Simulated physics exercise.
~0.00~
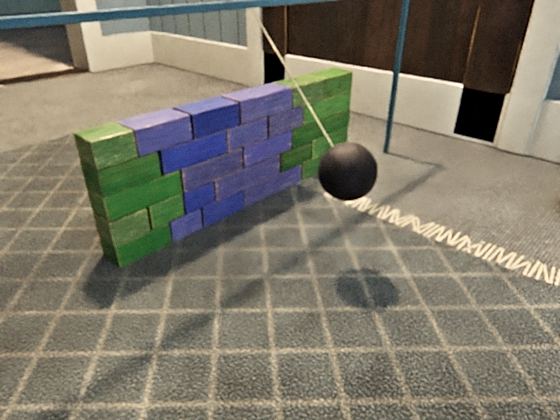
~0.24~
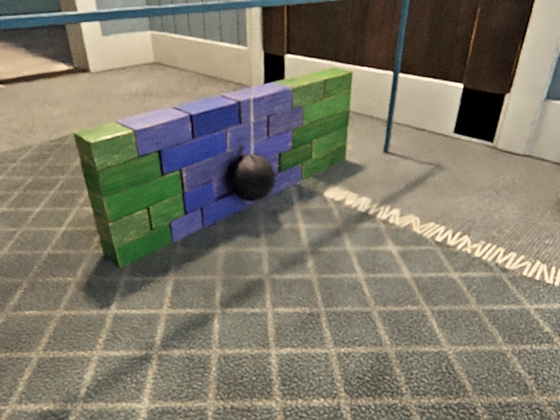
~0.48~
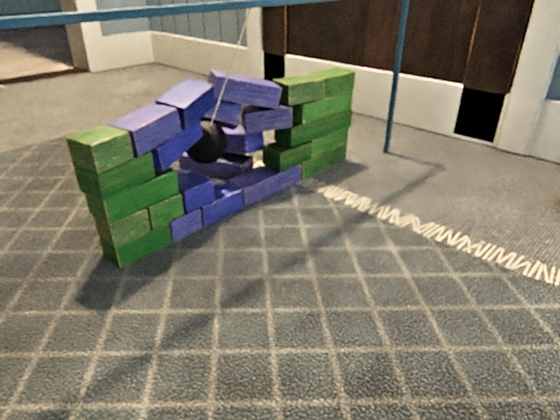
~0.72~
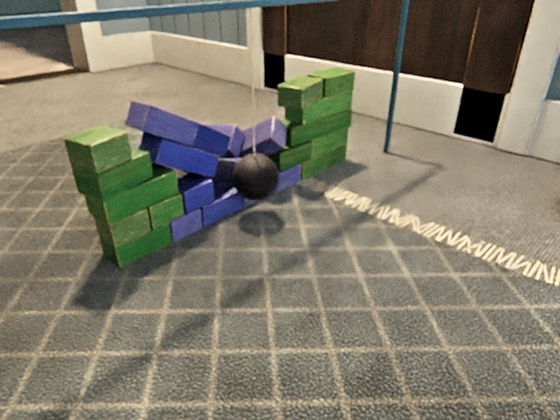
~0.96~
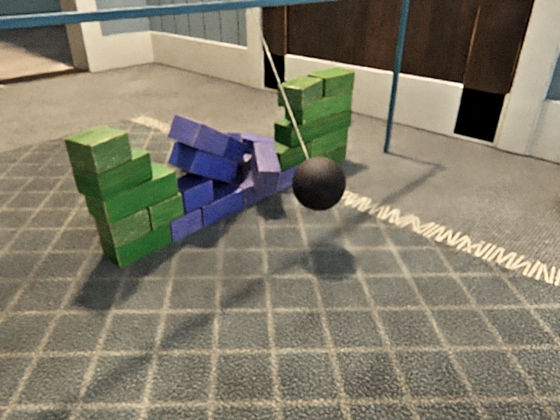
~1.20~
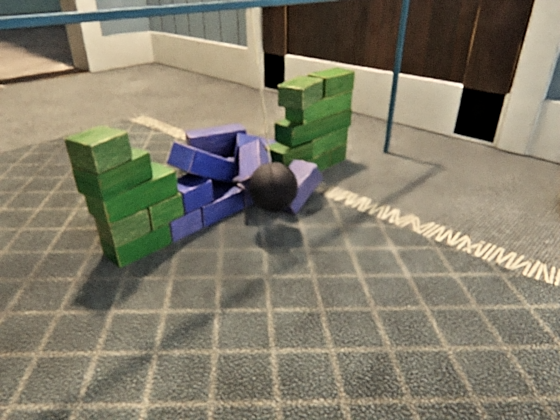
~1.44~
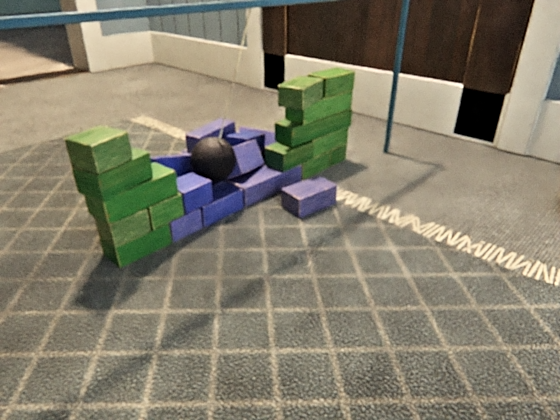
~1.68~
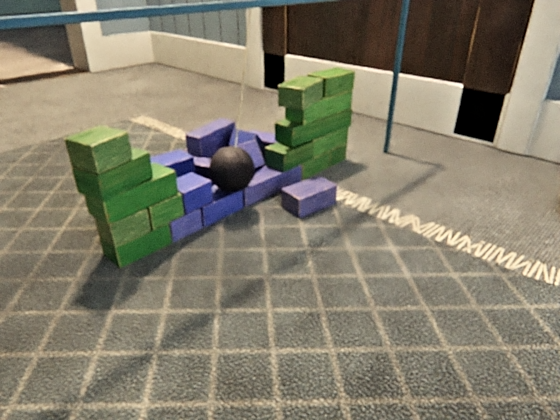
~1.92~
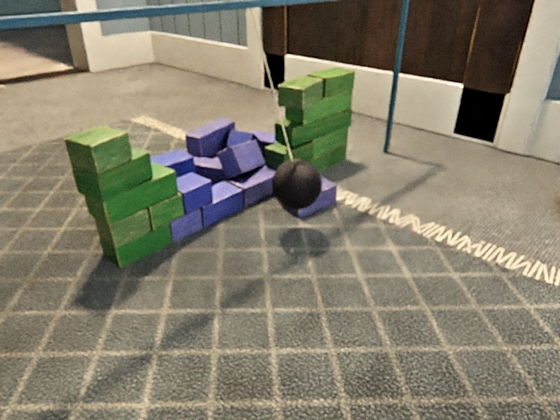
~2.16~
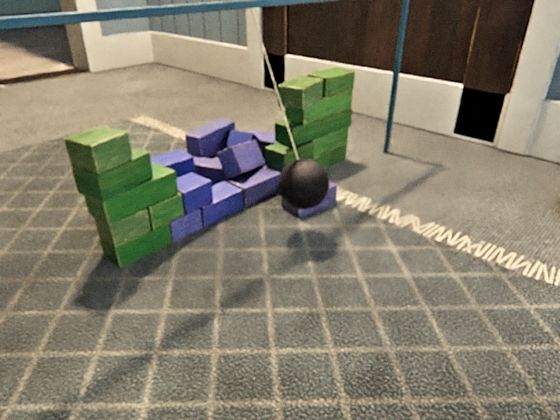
In the video, a dark ball on a line swings left into a low wall of blue and green blocks, knocking the blue middle section loose. It swings back and forth as blue blocks tumble, ending right of the heap between the standing green ends.
